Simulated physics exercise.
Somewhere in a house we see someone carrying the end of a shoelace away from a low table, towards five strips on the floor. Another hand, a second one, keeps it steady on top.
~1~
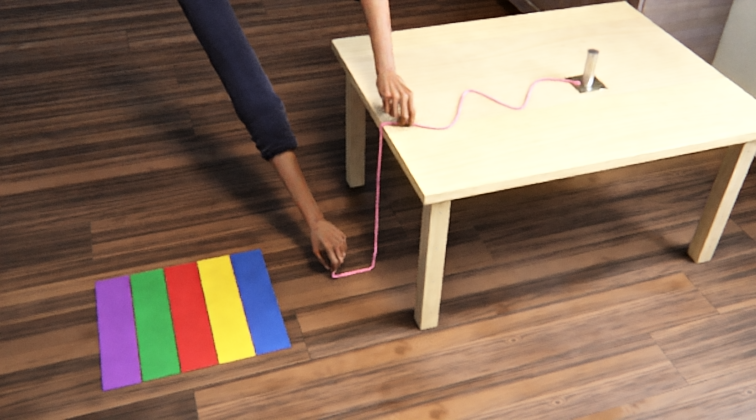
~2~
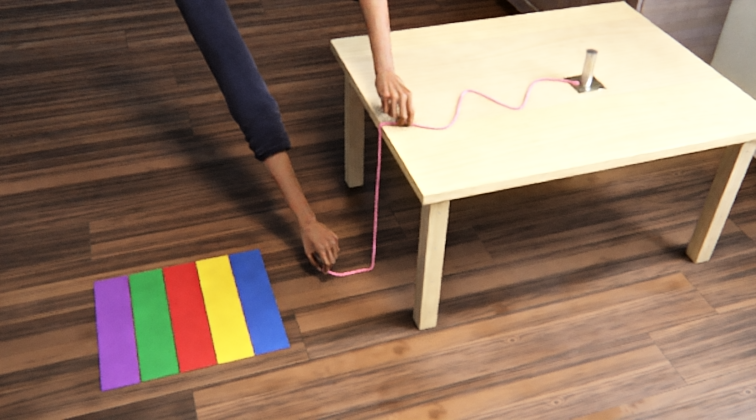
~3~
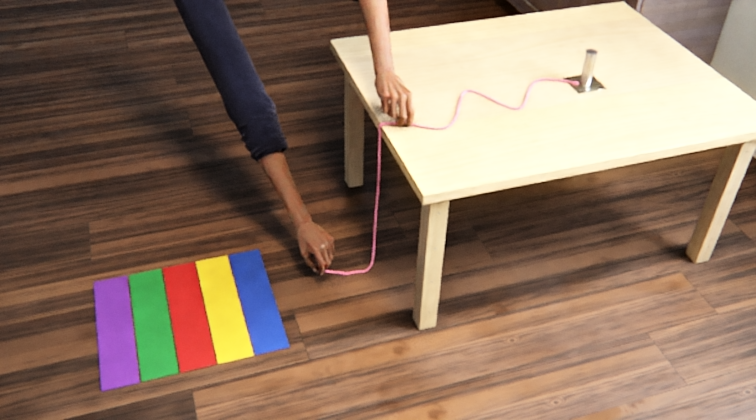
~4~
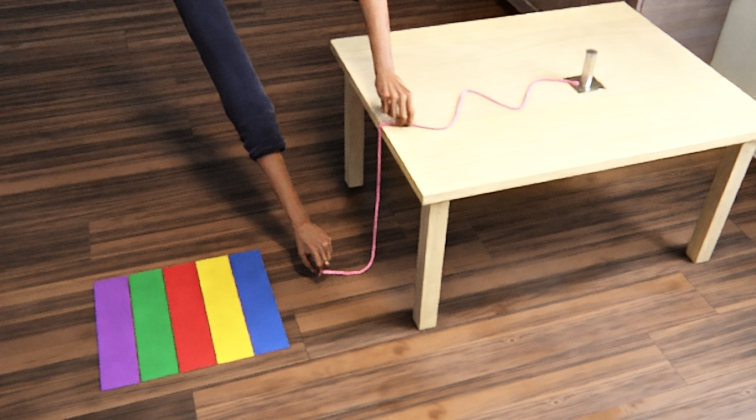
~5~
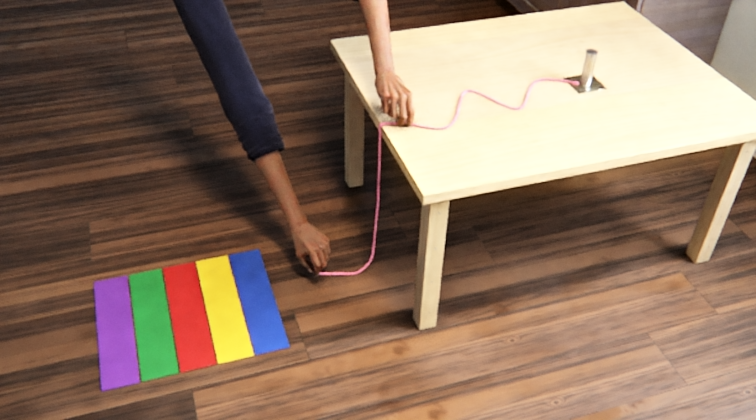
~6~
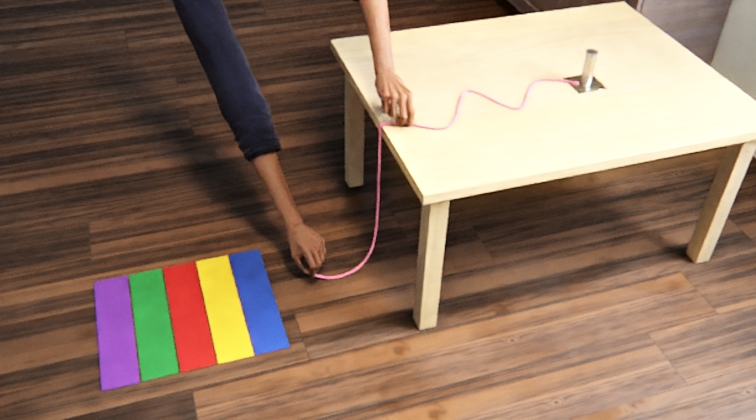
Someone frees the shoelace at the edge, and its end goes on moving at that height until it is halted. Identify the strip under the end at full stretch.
Strip: Purple.
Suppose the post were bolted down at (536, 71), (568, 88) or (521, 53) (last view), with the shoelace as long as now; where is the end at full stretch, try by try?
Results per try: (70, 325); (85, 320); (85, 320).
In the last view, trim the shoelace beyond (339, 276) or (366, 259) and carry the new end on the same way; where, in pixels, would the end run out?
First (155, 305), then (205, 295).
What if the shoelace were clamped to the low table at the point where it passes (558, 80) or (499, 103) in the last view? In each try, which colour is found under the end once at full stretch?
In order, purple and green.
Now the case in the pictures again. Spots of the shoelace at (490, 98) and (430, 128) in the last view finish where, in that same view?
The first ends at (457, 108) and the second at (351, 147).
Soon after, end near (185, 299); over red.
After that, end near (139, 308); over green.
At the stop, end near (113, 314); over purple. It gets as far as the purple strip.
